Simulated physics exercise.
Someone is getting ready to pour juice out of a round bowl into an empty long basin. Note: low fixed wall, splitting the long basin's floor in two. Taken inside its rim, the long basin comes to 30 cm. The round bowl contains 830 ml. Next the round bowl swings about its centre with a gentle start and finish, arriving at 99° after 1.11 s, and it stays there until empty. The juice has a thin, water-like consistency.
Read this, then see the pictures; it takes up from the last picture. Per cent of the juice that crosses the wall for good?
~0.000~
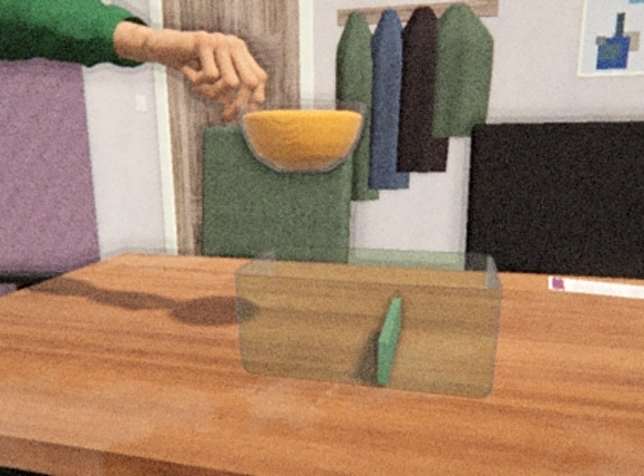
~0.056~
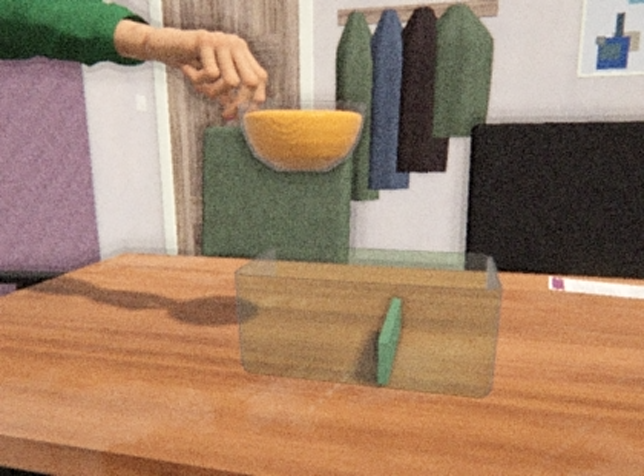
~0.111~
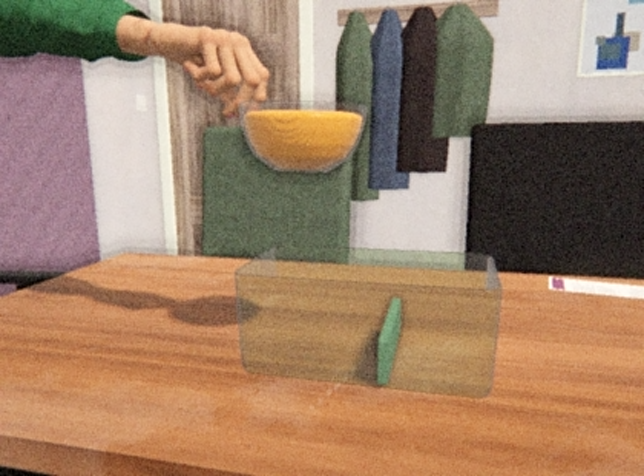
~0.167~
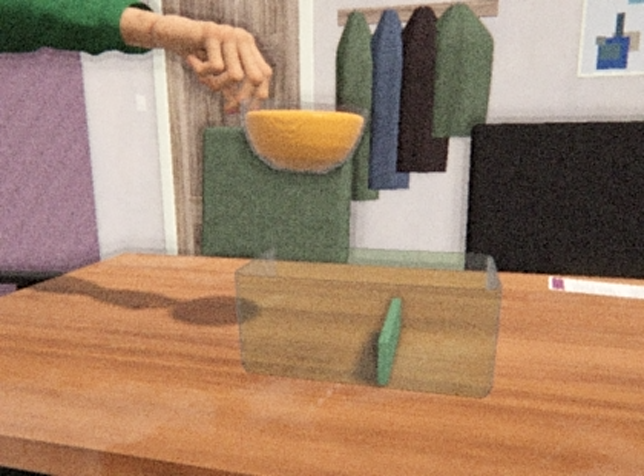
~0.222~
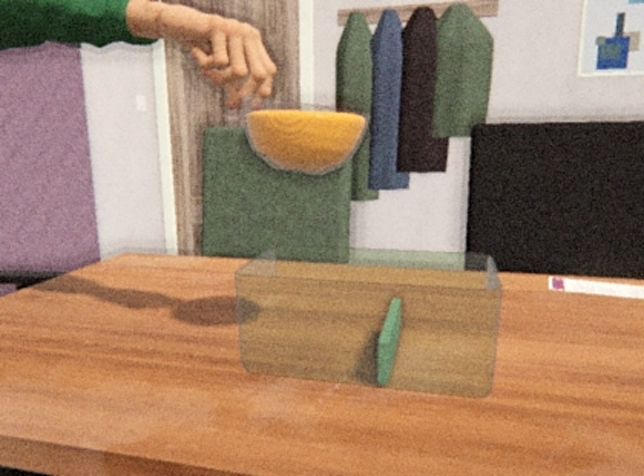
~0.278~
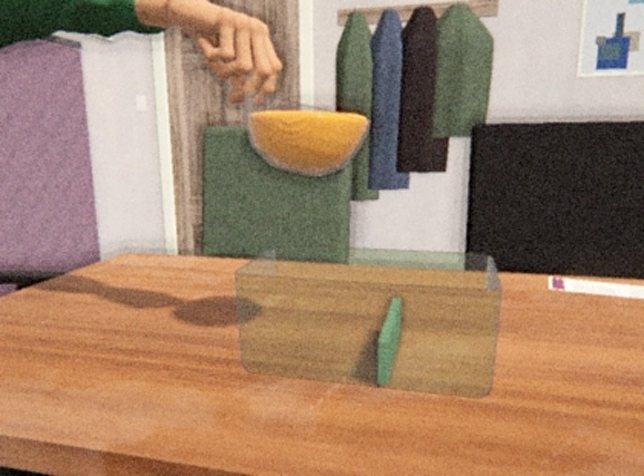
82 per cent.
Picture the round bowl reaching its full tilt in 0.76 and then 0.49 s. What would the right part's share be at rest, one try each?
75 per cent first, 60 per cent second.
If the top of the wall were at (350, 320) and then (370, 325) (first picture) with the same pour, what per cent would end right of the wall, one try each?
I'd say 95 percent on the first go, 95 percent on the next.
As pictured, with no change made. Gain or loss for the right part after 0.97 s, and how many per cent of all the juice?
It goes higher by about 3 %.
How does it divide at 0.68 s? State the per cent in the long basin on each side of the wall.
About 1 left, about 18 right.
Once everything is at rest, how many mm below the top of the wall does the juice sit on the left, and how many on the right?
Noted: Left near 48 mm, right near 16 mm.
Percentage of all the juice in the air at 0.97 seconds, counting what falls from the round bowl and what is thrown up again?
Around 10 percent of the liquid.
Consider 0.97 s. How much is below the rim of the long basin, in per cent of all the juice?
86 per cent, give or take a little.
Then, 0.68 s in, the tilt is 66° and 45 per cent is still to pour, 1 is left of the wall and 18 right of it.
Then, 0.97 s in, the tilt is 95° and 4 per cent is still to pour, 7 is left of the wall and 79 right of it.
Then, 1.28 s in, the tilt is 99° and 0 per cent is still to pour, 17 is left of the wall and 82 right of it.
Then, 1.61 s in, the tilt is 99° and 0 per cent is still to pour, 17 is left of the wall and 82 right of it.
Finally, 17 per cent lies left of the wall, 82 right of it and 1 outside.
